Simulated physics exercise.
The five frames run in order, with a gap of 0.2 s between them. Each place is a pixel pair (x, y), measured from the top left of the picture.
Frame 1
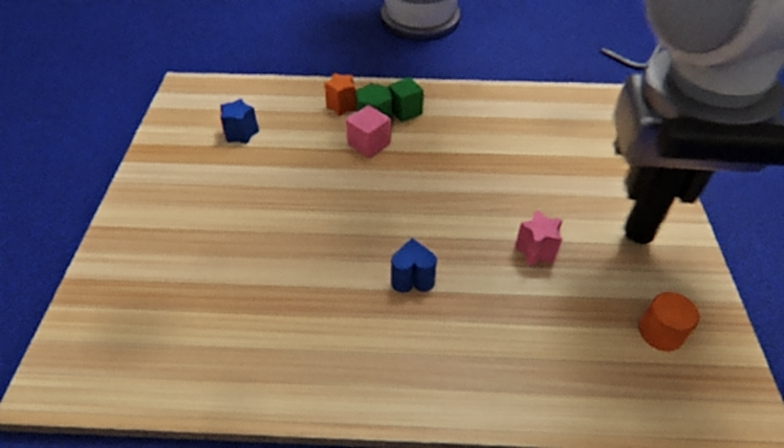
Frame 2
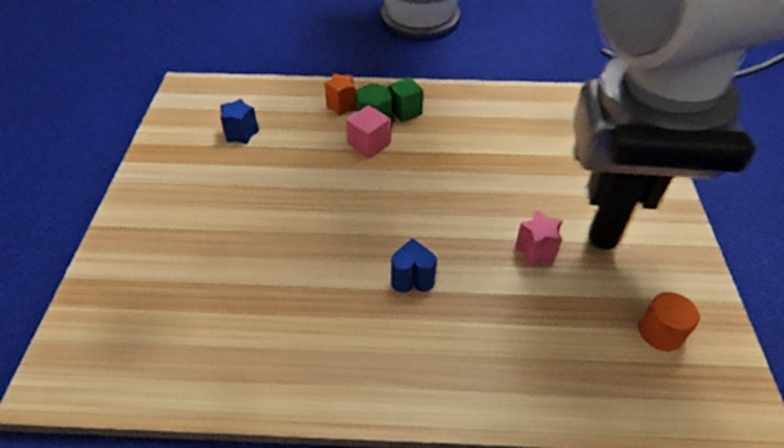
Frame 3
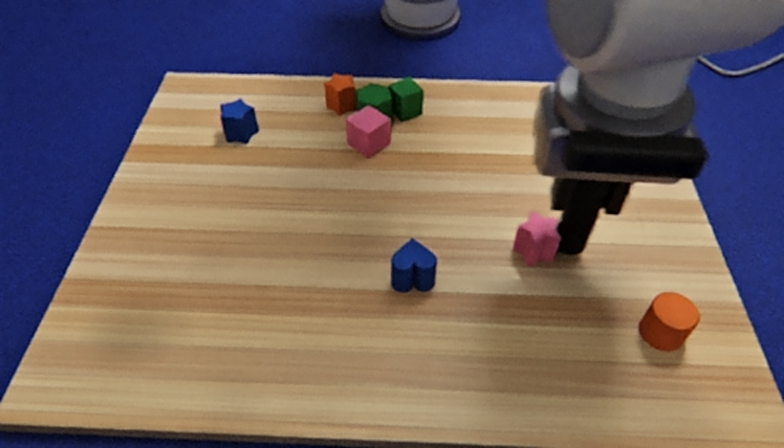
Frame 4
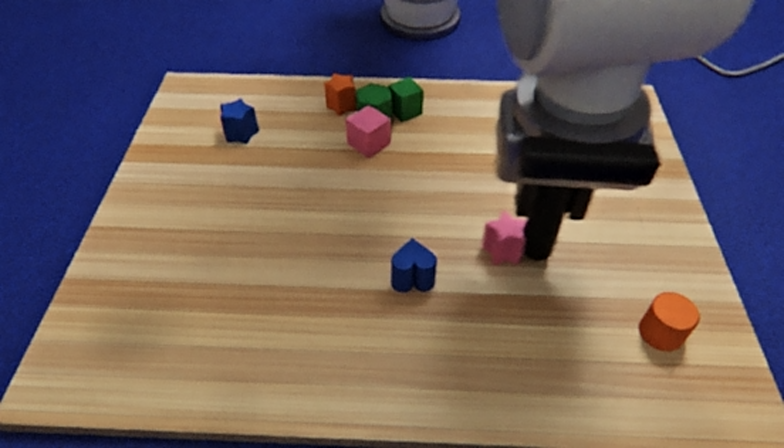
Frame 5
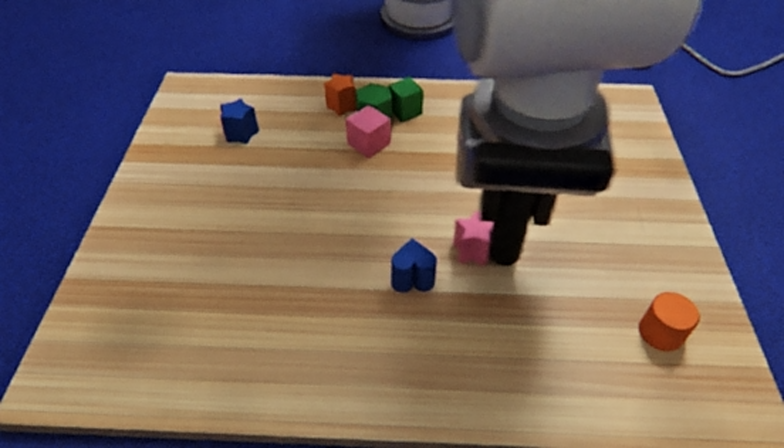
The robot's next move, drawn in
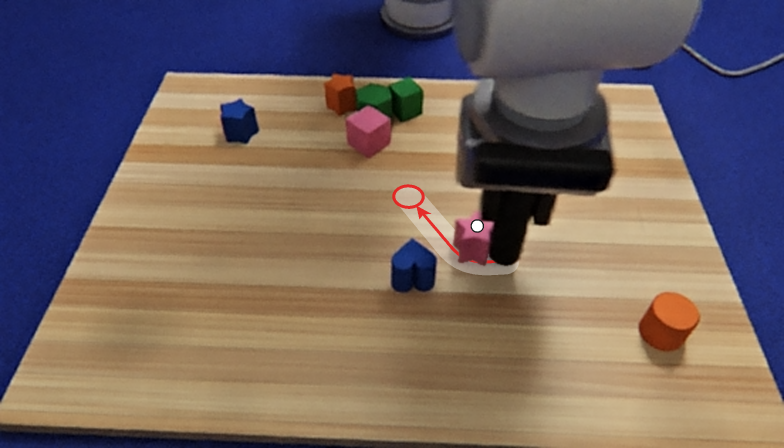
To begin with, a robot arm holds a black rod to the right of a pink star-shaped block on a wooden board, among other colored blocks. The rod moves left until it meets the star, then pushes it leftward, closer to the blue heart, while the other blocks stay still.
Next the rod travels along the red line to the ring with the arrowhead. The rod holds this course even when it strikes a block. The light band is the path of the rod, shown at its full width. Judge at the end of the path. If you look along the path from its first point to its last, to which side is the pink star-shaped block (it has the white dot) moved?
Moves left.
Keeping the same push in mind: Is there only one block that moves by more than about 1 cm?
I expect so.
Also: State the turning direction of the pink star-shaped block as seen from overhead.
The answer is counter-clockwise.
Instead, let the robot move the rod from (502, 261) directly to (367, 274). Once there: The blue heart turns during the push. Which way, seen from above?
In a top view, it turns counterclockwise.
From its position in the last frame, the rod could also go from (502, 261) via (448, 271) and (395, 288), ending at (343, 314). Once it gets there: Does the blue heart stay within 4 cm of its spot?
No.
Drawn move, from (502, 261) through (458, 254) and (432, 224) to (408, 196); the dot is on the pink star-shaped block.
What follows on the original path. One third of the way, rod (458, 244); pink star-shaped block (433, 214).
Two thirds of the way, rod (432, 215); pink star-shaped block (403, 193).
At the end, rod (409, 188); blue heart still; pink star-shaped block (384, 183), turned 60° anticlockwise.
